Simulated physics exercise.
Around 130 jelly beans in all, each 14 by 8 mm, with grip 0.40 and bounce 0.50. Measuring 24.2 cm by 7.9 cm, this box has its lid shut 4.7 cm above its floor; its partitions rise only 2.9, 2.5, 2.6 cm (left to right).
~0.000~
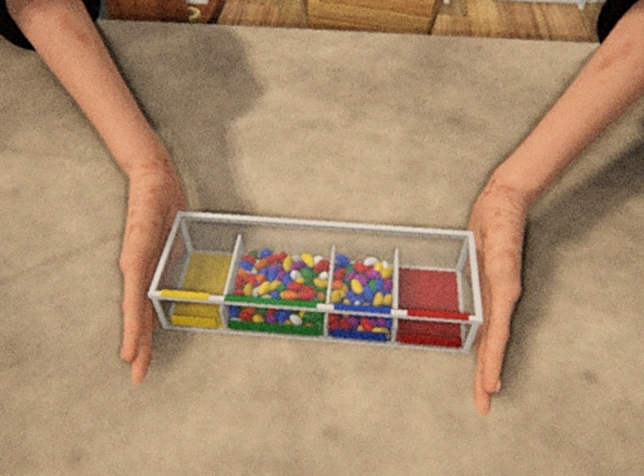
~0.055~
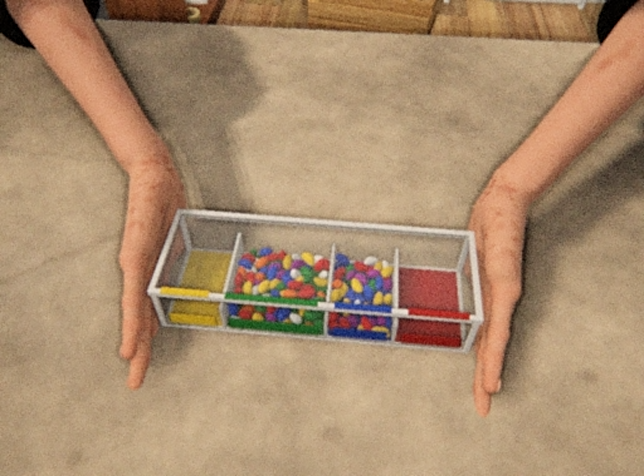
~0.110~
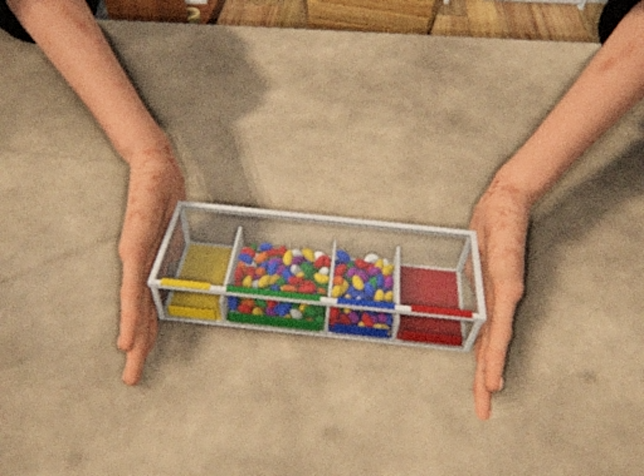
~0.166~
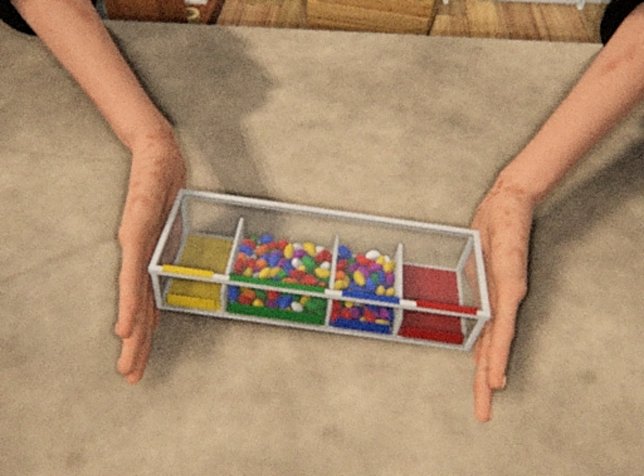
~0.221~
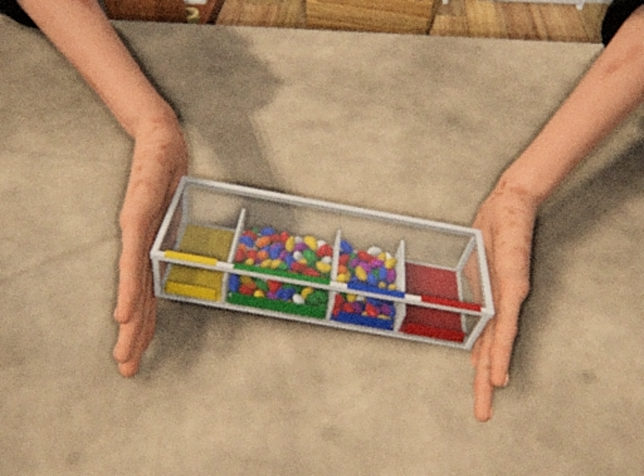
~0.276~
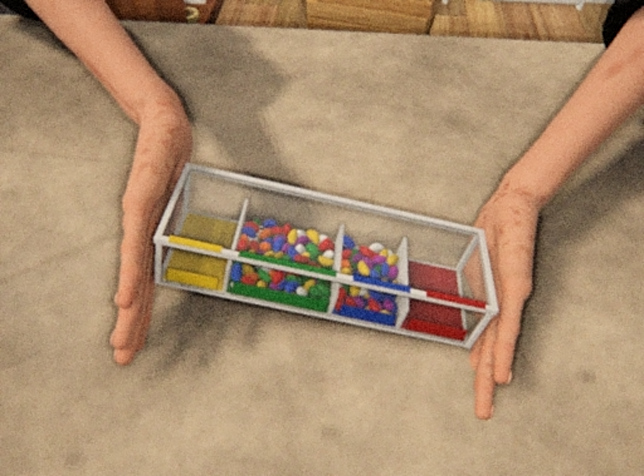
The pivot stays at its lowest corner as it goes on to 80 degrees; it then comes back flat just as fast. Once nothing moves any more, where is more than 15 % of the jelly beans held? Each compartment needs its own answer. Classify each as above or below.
Classification: Red compartment above, blue compartment above, green compartment above, yellow compartment below.
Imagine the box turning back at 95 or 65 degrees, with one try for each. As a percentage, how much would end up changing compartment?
I'd expect close to 70 and then close to 10 per cent.
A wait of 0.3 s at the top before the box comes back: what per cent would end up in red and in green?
You'd end up with red at 40 per cent and green at 25 per cent.
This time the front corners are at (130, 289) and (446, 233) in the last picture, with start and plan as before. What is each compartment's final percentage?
Red 0, blue 20, green 45, yellow 30.
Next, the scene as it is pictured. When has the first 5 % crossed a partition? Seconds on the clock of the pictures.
Reading: T about 1.40 s.
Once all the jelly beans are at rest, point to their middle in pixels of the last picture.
Look around (381, 283) in the last picture.
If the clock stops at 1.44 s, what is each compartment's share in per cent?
It splits as red 5, blue 40, green 55 and yellow 0 percent.
After 1.44 s, tilt 80 degrees; red 5 %, blue 40 %, green 55 %.
After 2.22 s, tilt 36 degrees; red 40 %, blue 35 %, green 30 %.
After 3.02 s, tilt 0 degrees; red 40 %, blue 35 %, green 30 %.
At rest (3.4 s), red 40 %, blue 35 %, green 30 %, yellow 0 %.
